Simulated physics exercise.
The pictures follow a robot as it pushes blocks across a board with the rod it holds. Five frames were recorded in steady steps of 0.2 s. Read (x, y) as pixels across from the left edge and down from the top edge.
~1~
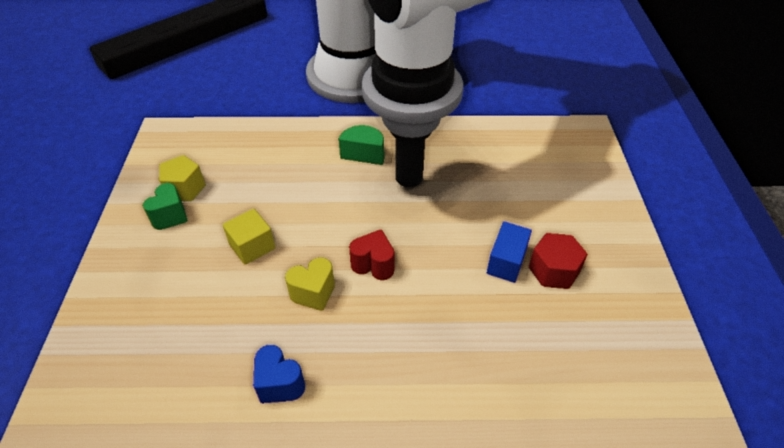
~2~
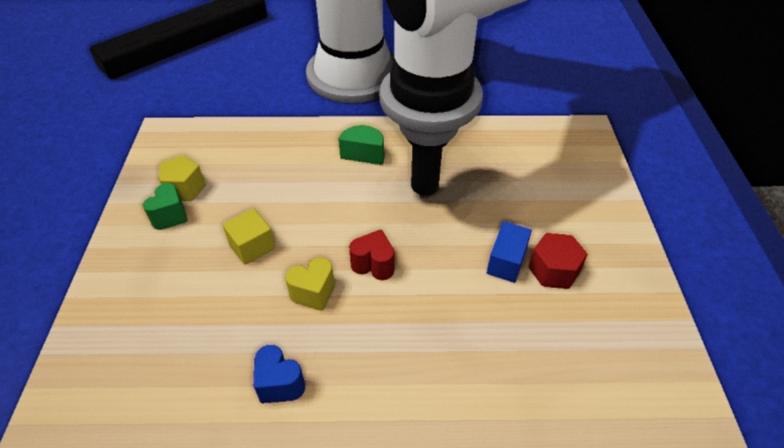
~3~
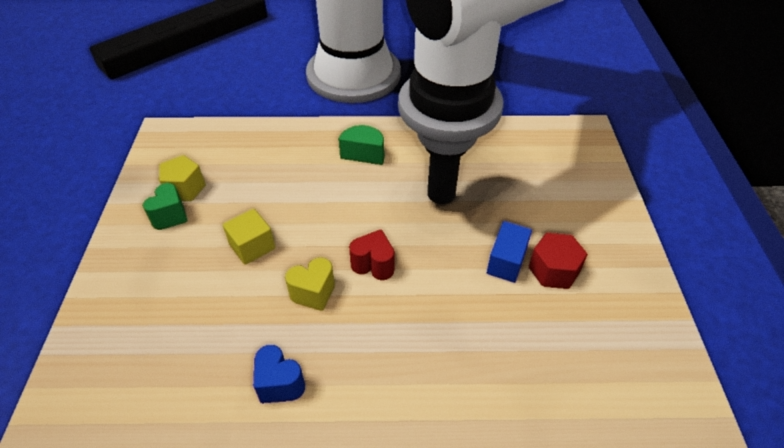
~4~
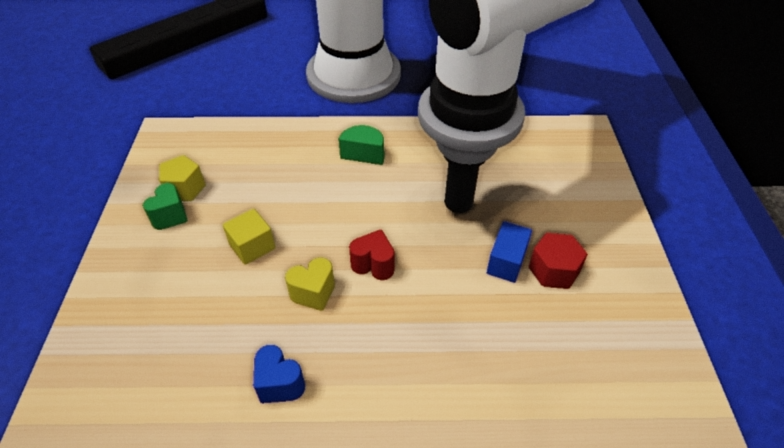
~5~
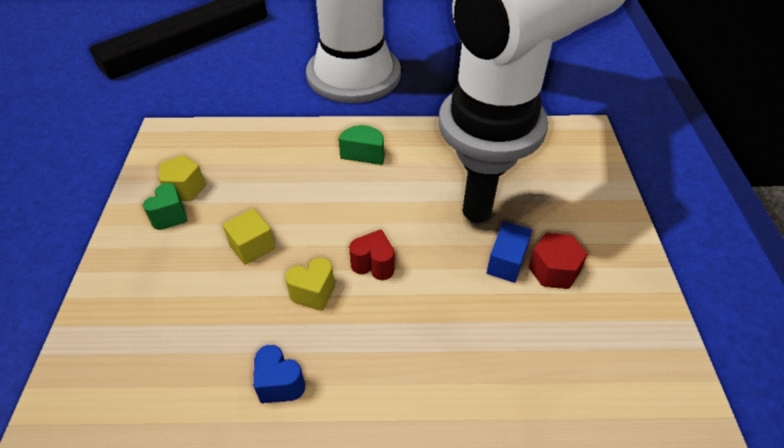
To begin with, a robot arm holds its black rod over a wooden board, near a green block and among scattered yellow, red, green and blue blocks. The arm then moves the rod steadily right and slightly toward the viewer, close to the blue oblong block beside the red six-sided one, while every block stays still.
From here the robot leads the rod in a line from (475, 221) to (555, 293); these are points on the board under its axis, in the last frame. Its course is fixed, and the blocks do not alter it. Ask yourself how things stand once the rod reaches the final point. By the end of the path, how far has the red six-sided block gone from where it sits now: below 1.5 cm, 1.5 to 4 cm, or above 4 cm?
Distance: Above 4 cm.
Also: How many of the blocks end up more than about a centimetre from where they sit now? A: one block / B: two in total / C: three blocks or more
(B)
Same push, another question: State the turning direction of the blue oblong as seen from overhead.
That block twists clockwise.
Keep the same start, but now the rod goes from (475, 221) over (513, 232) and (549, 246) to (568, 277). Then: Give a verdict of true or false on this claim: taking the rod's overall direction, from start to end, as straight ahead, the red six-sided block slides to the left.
The claim does not hold.
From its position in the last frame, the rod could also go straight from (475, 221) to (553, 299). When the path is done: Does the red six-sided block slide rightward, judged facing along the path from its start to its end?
No - that is not the case.
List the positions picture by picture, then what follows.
Rod tip at (409, 178); block tops, blue oblong at (512, 241); red six-sided block at (561, 250), in the first picture.
Rod at (425, 186); blocks unchanged, in the second picture.
Rod at (441, 194); blocks unchanged, in the third picture.
Rod at (459, 203); blocks unchanged, in the fourth picture.
Rod at (477, 212); blue oblong at (512, 241); red six-sided block at (561, 250), in the fifth picture.
On the path given first. One third of the way, rod at (503, 235); blue oblong at (522, 251), turned 20° clockwise; red six-sided block at (570, 257).
Two thirds of the way, rod at (530, 259); blue oblong at (538, 275), turned 60° clockwise; red six-sided block at (589, 272), turned 40° anticlockwise.
At the end, rod at (559, 285); blue oblong at (545, 295), turned 100° clockwise; red six-sided block at (605, 276), turned 40° anticlockwise.
